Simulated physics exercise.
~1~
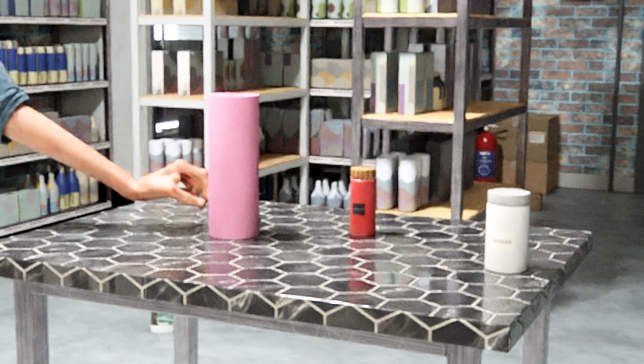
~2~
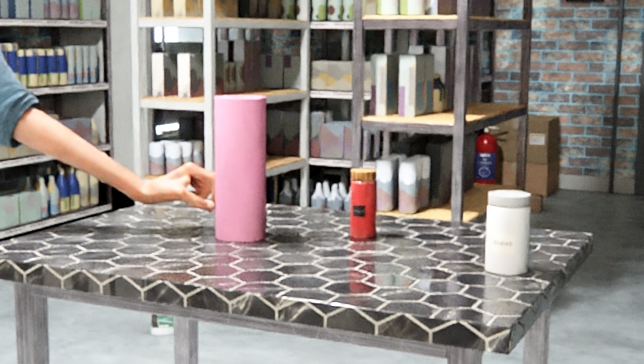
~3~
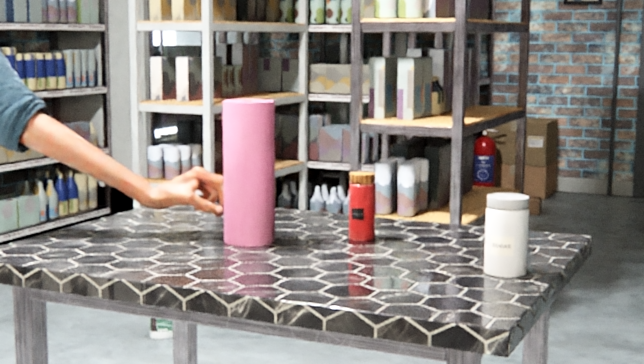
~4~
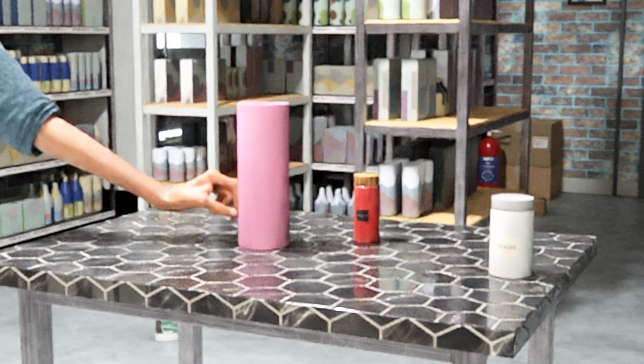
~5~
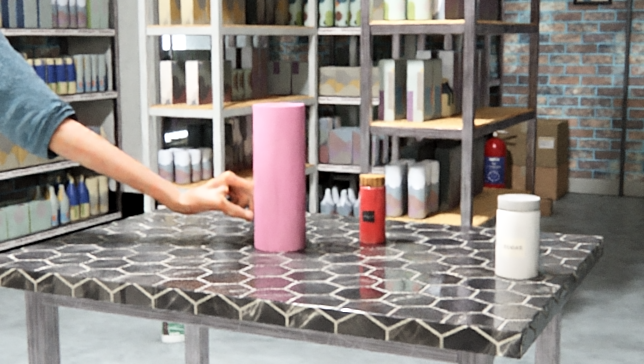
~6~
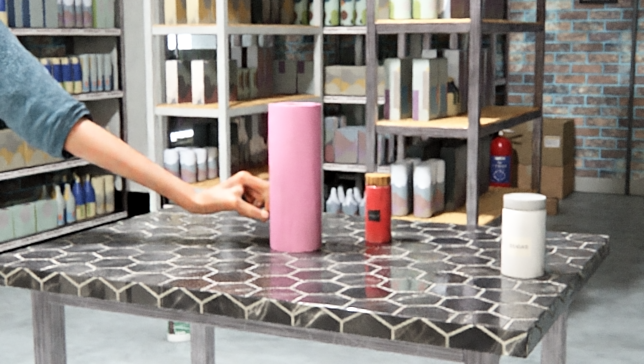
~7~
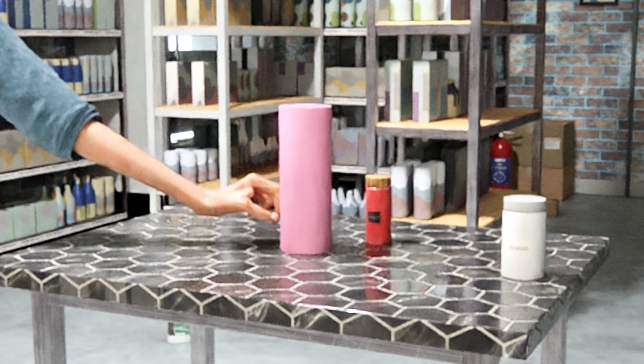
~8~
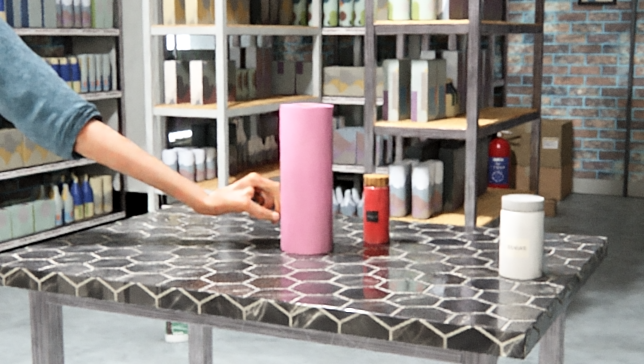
The footage shows a hand reaching in from the left and slowly pushing a tall pink roll a short way right across a hexagon-patterned table, while a red shaker and a white jar stay in place; the roll ends still upright, with the hand beside it.
